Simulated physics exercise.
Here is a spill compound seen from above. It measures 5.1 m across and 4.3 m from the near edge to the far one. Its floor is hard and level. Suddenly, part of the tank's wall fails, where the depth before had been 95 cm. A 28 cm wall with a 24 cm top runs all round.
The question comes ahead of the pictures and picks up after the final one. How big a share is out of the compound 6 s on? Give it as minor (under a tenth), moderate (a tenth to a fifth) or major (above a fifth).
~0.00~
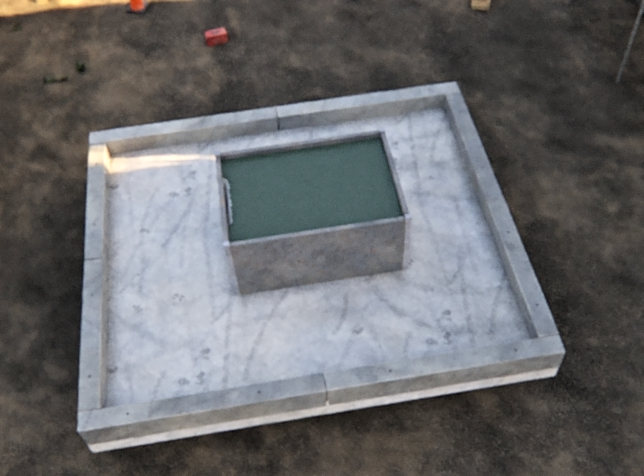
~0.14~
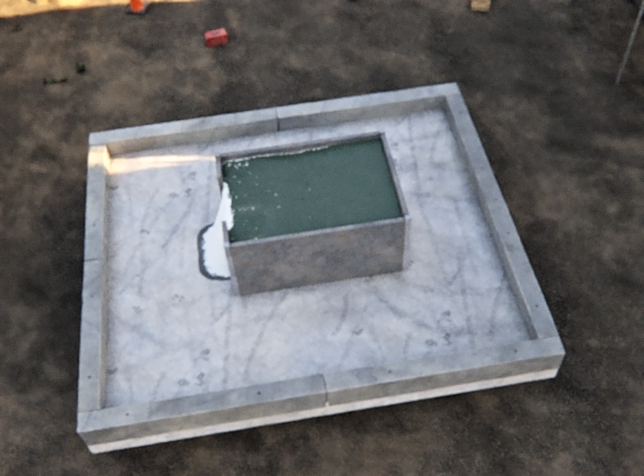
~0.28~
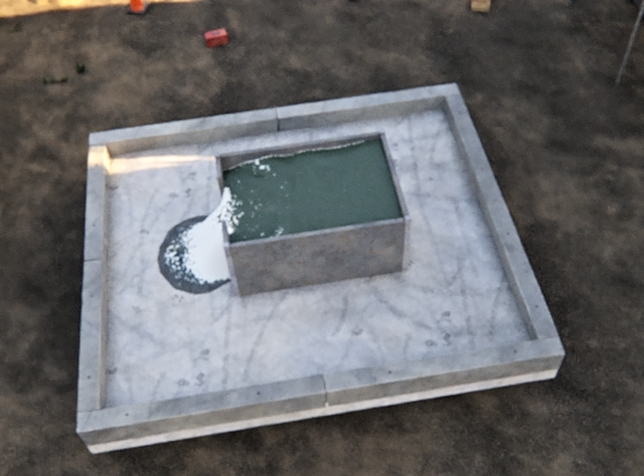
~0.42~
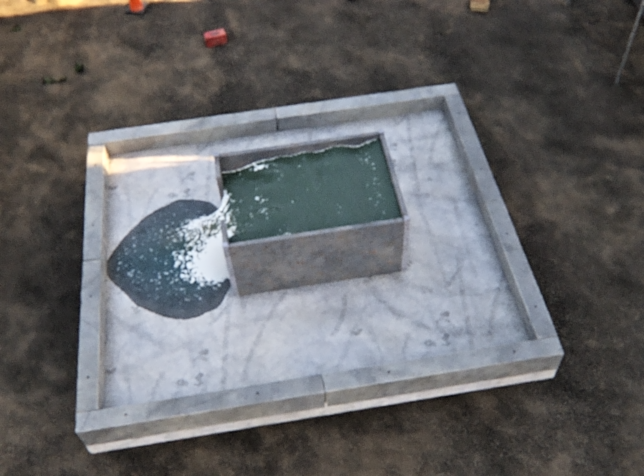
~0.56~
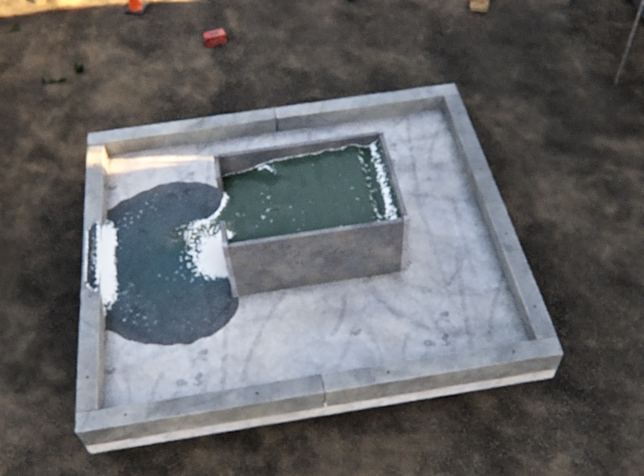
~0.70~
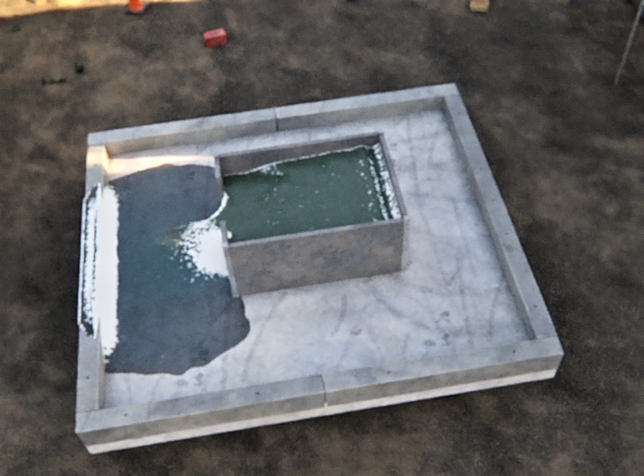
The wave will carry one to two tenths across.
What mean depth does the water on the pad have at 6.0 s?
Roughly 10 cm.
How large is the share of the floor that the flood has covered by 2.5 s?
Wet share: About 60 %.
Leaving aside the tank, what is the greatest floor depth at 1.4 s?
Depth: Approx. 63 cm.
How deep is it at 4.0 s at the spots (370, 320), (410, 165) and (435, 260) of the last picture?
Reading - approx. 3 / 6 / 2 cm.
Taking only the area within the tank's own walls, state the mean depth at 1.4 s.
61 cm.
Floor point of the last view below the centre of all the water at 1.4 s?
Balance point at about (254, 246).
After 1.1 s water covers 30 % of the floor and is deepest (58 cm) near (108, 280); 1 % is over the wall.
After 1.4 s water covers 35 % of the floor and is deepest (63 cm) near (108, 269); 2 % is over the wall.
After 2.5 s water covers 55 % of the floor and is deepest (41 cm) near (105, 419); 11 % is over the wall.
After 4.0 s water covers 75 % of the floor and is deepest (30 cm) near (108, 269); 13 % is over the wall.
After 6.0 s water covers 80 % of the floor and is deepest (22 cm) near (478, 213); 13 % is over the wall.
